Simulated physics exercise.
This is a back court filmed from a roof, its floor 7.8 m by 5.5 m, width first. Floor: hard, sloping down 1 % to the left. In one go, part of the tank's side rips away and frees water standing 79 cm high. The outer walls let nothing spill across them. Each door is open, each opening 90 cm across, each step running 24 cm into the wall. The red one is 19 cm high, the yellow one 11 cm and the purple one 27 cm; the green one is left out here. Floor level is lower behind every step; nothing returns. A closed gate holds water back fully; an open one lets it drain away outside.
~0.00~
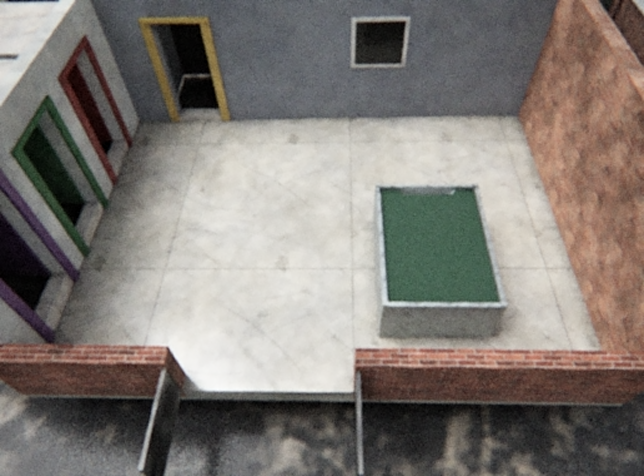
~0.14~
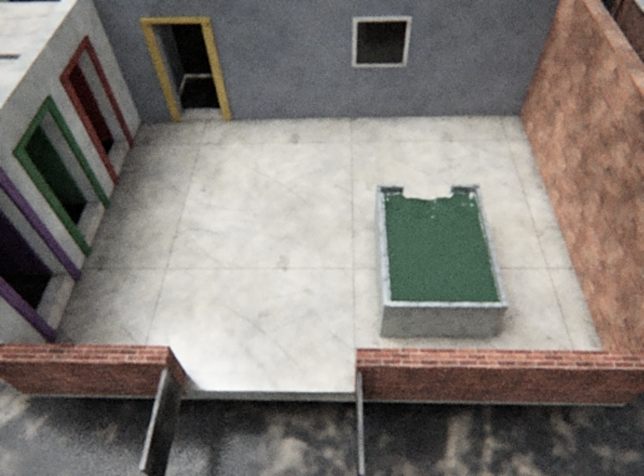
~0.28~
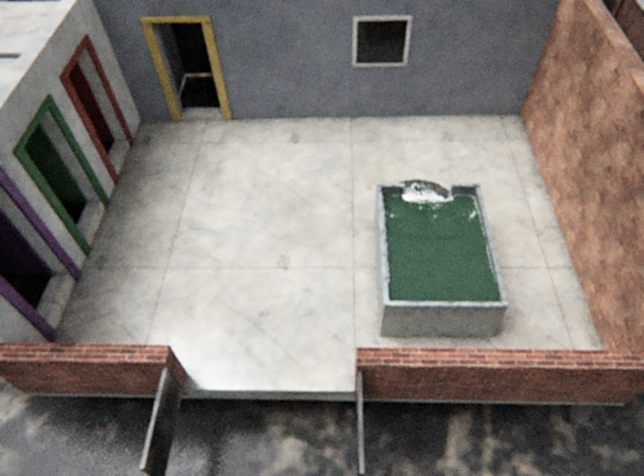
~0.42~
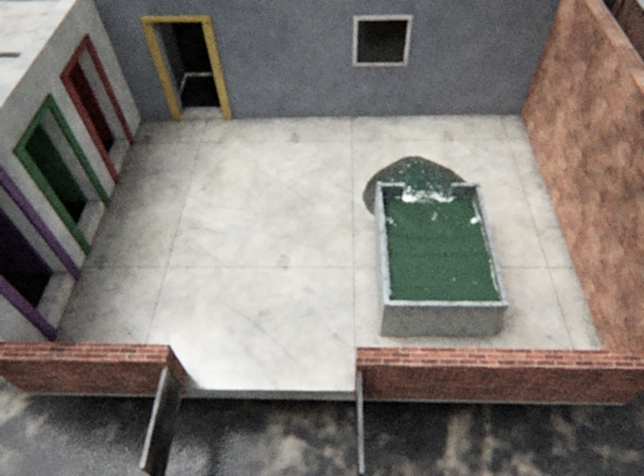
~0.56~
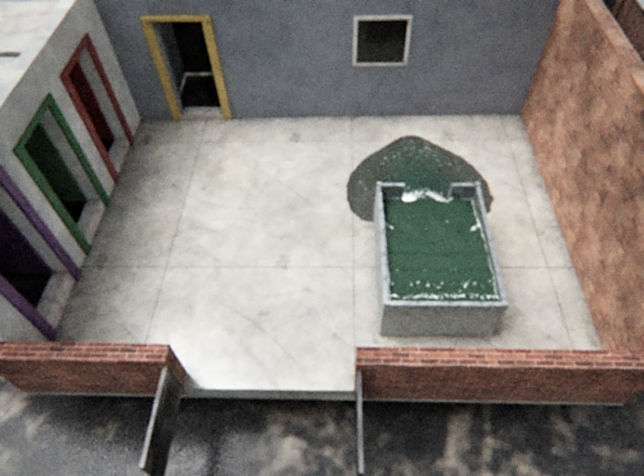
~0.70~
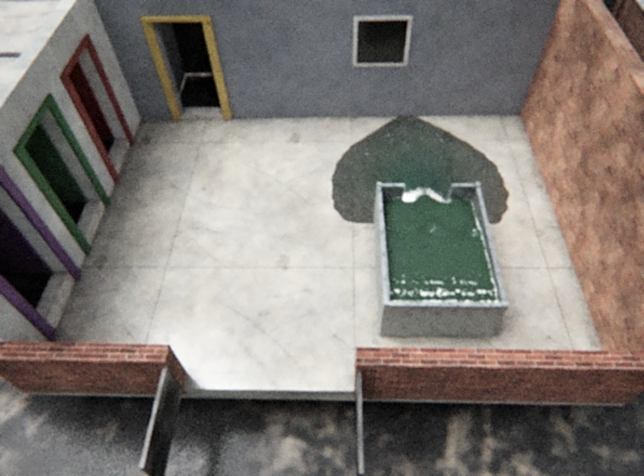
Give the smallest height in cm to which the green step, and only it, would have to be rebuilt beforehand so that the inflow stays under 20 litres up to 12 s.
Roughly 5 cm.
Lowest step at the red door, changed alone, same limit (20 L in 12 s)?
Red door - some 11.5 centimetres.
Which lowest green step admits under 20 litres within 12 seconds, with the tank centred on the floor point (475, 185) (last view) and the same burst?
Then close to 8.5 cm.
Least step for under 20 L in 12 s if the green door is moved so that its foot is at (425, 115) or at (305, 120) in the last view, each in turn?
Minimums: Roughly 23 cm and 9.0 cm.
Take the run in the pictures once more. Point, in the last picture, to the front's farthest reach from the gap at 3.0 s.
At about (141, 122).
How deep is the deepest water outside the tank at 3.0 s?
Up to some 24 centimetres, I'd say.
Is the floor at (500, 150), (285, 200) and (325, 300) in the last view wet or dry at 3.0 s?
1: Awash; 2: Unwetted; 3: Unwetted.
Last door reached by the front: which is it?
The purple one comes last.
After 1.4 s water covers 25 % of the floor, deepest (37 cm) near (422, 213); it has not reached the green door.
After 3.0 s water covers 35 % of the floor, deepest (24 cm) near (455, 118); it has not reached the green door.
After 12.0 s water covers 90 % of the floor, deepest (11 cm) near (64, 312); 7 cm at the green door, 0 litres in over its 20 cm step.
At the green door as built, the water arrived by 4.0 s and peaked near 9 cm at 6.8 s.
With a step of 4.5 cm, 25 litres would have come in within the 12 s; with 6 cm, 9 litres. So under 20 litres takes about 5 cm.
